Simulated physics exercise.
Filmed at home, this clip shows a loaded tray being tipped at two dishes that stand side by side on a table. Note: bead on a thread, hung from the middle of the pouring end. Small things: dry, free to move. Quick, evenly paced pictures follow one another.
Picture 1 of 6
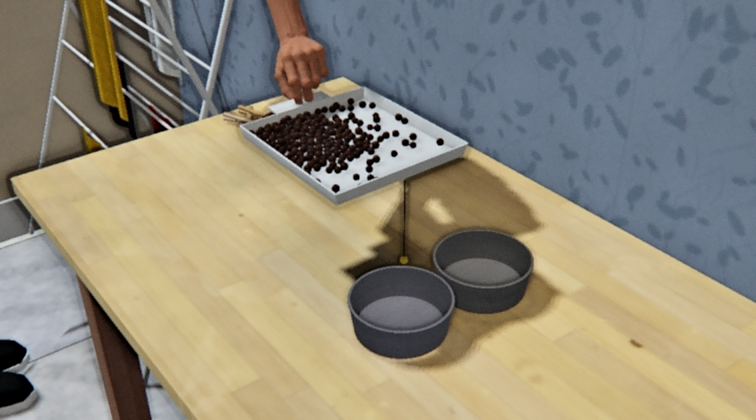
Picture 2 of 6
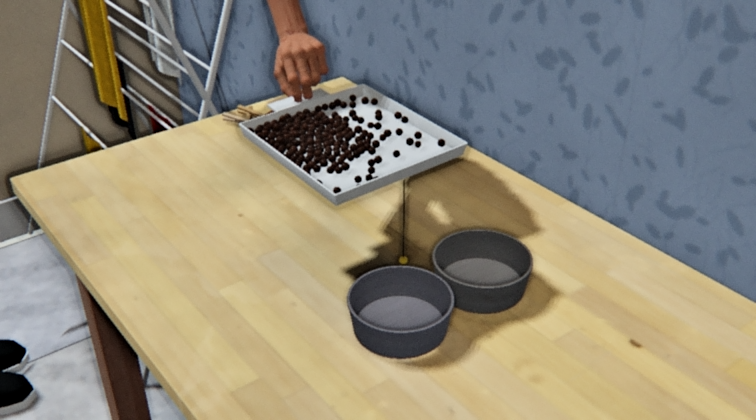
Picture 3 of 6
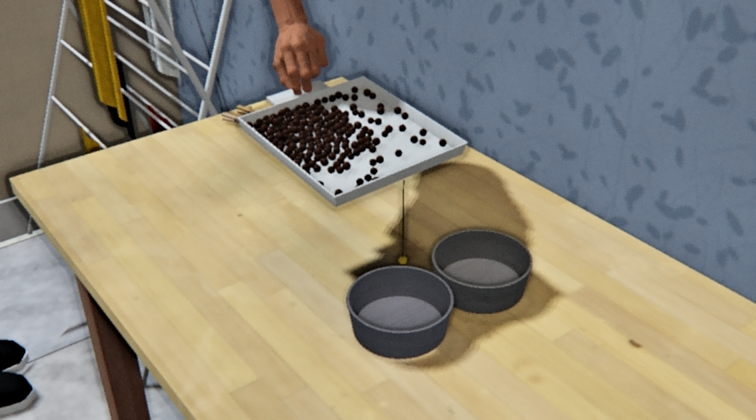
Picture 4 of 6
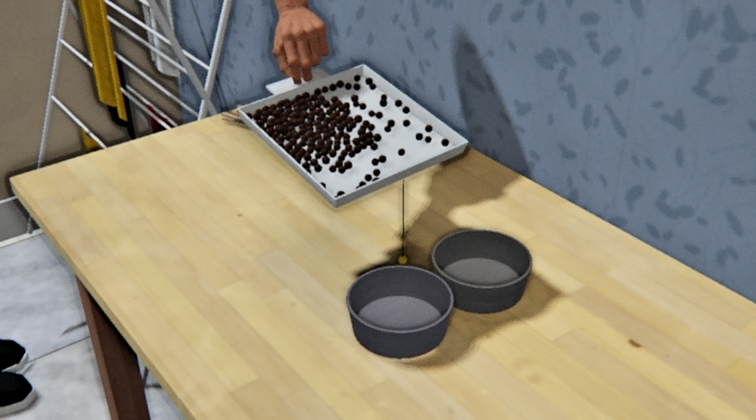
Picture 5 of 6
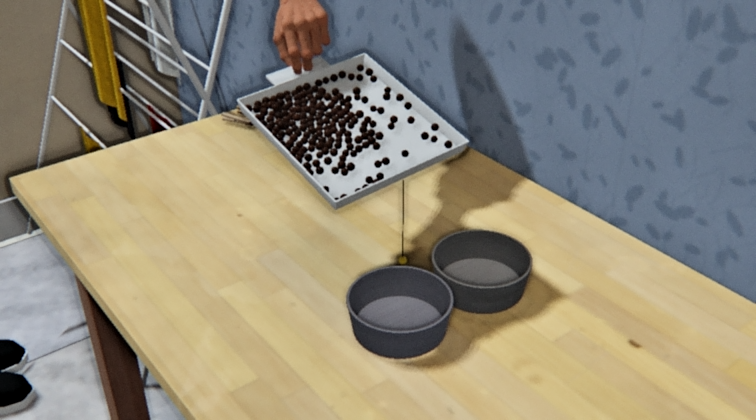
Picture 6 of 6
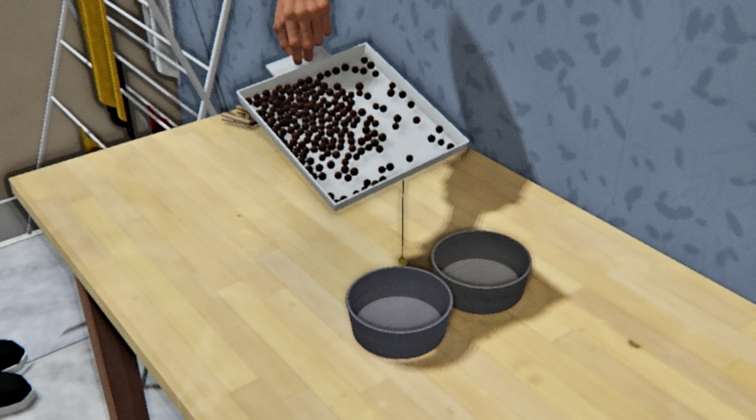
A white tray of small dark balls was tilted slowly by a hand lifting its far end, dipping slightly toward the left corner above two gray dishes, while the balls shifted a little across it.
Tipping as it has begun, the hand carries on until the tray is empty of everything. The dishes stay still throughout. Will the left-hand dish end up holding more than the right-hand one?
Greater load: Left.
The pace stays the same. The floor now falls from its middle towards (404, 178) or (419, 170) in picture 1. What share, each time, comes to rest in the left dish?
Roughly 60 percent first and 20 percent second.
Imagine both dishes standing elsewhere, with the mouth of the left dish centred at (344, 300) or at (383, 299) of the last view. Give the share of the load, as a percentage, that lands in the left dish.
60 % and 80 %.
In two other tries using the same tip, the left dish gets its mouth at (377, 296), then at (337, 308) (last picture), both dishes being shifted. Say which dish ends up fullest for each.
The first time it's the left-side dish, the second time it's the left-side dish.
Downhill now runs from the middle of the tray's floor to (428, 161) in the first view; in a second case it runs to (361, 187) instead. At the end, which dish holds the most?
First case: The dish at right. Second case: The dish at left.
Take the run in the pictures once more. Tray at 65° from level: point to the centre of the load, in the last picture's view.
Somewhere about pixel (369, 182).
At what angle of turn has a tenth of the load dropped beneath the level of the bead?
A tilt of roughly 65°.
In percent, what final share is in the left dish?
My best guess is about 60 in a hundred.
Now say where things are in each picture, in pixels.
The first picture shows corners of the pouring end (336, 192) and (464, 143), level; middle of the load (320, 140), chocolate balls; left dish (434, 337); right dish (517, 293); bead on its thread (404, 260).
The second picture shows corners of the pouring end (336, 193) and (463, 143), level; middle of the load (319, 139), about a tenth on the move.
The third picture shows corners of the pouring end (336, 194) and (463, 142), tipped barely, lowest at the left corner; middle of the load (319, 134), roughly a quarter on the move.
The fourth picture shows corners of the pouring end (336, 196) and (464, 141), tipped a little, lowest at the left corner; middle of the load (319, 128), roughly a quarter on the move.
The fifth picture shows corners of the pouring end (336, 199) and (464, 140), tipped a little, lowest at the left corner; middle of the load (320, 124), roughly half on the move.
The sixth picture shows corners of the pouring end (336, 201) and (465, 140), tipped clearly, lowest at the left corner; middle of the load (322, 121), almost all on the move; left dish (433, 337); right dish (515, 293).
Just after the last frame, tray tipped steeply; the larger part on the tray; about a tenth in the left dish; just a few in the right dish; just a few outside both; about a tenth in the air.
A moment on, tray tipped past a quarter turn; just a few on the tray; roughly half in the left dish; just a few in the right dish; roughly a quarter outside both; about a tenth in the air.
Further on, tray tipped past a quarter turn; roughly two thirds in the left dish; just a few in the right dish; roughly a third outside both.
When it is over, tray tipped past a quarter turn; roughly two thirds in the left dish; just a few in the right dish; roughly a third outside both.
